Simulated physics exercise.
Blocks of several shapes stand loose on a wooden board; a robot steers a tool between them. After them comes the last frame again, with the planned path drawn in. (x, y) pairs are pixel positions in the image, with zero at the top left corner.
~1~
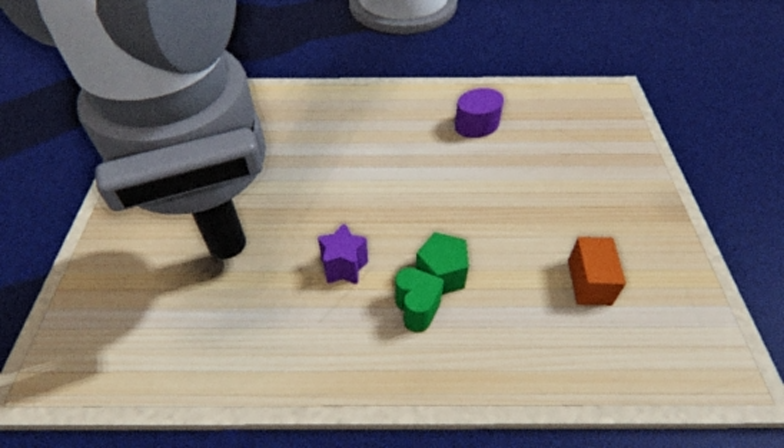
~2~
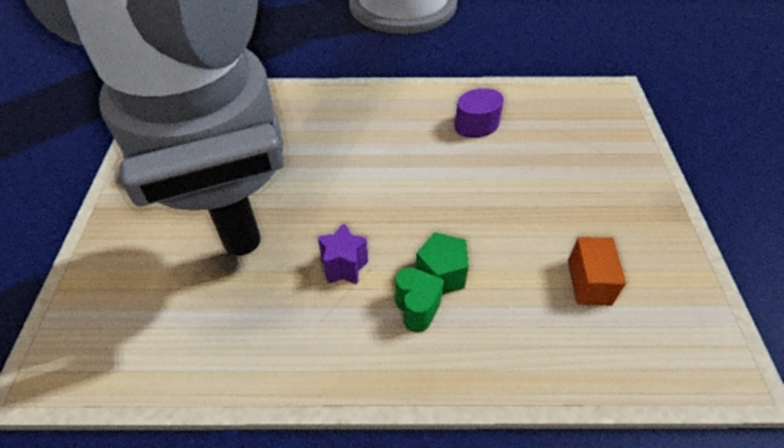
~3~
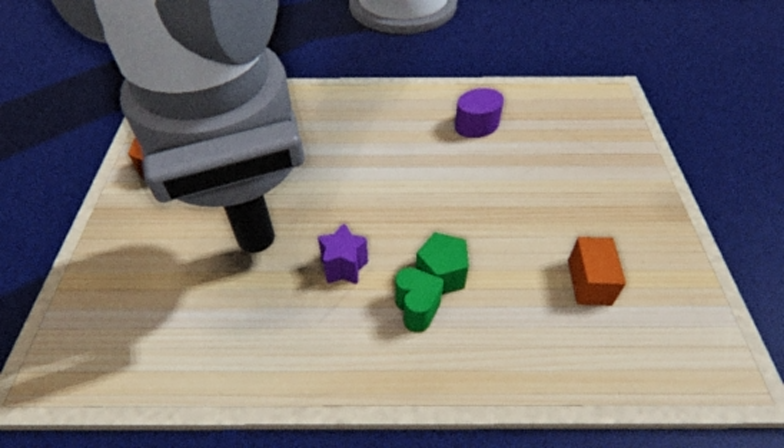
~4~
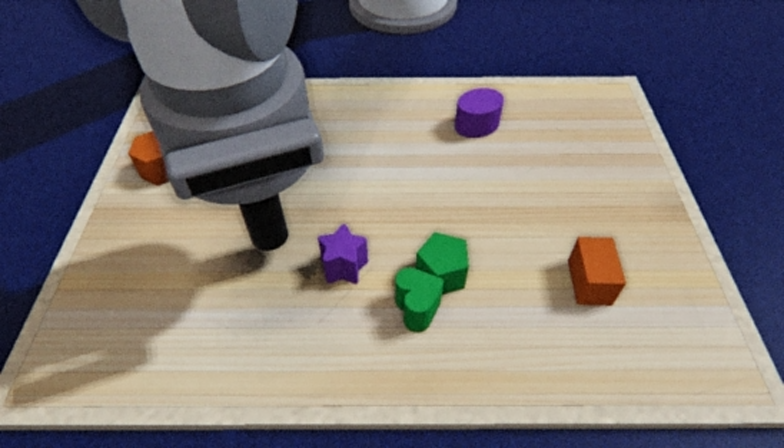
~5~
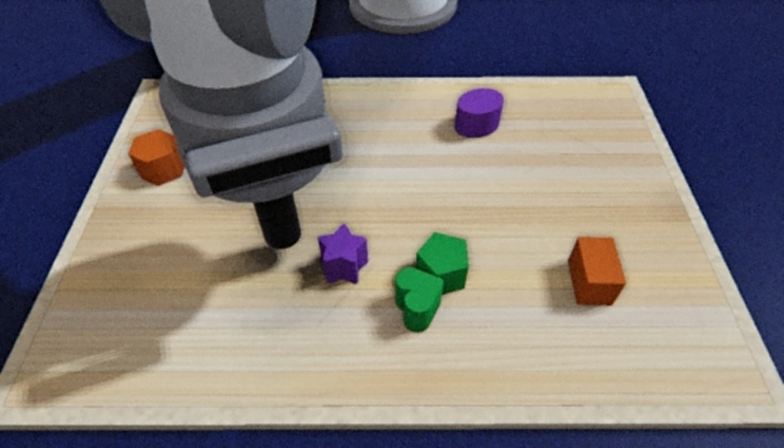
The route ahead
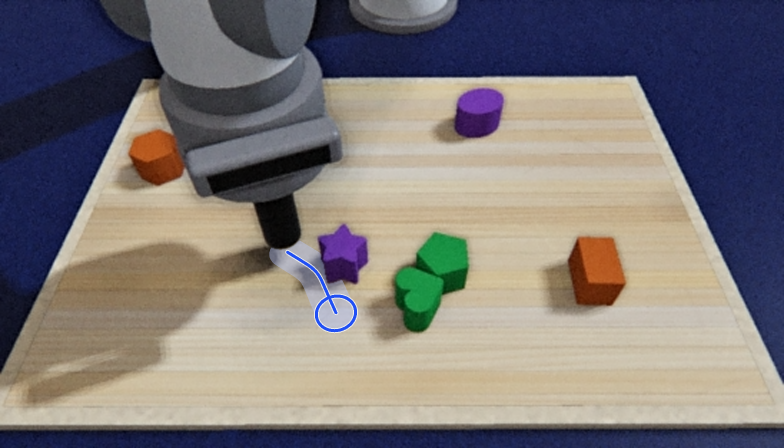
Robot arm sliding its dark tool slowly rightward over a wooden board, revealing an orange block behind it, all blocks staying still.
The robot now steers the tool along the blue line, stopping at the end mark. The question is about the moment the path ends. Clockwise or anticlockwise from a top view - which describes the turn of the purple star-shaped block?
My prediction: CCW.
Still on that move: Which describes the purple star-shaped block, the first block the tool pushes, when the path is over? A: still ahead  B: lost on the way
B: Lost on the way.
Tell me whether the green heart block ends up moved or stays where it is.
It is not moved.
The line goes from (288, 252) via (310, 266) and (325, 288), ending at (336, 313).
Halfway along, tool at (316, 260); purple star-shaped block at (351, 245).
At the end, tool at (333, 297); purple star-shaped block at (353, 250), turned 30° anticlockwise; green heart block unmoved.
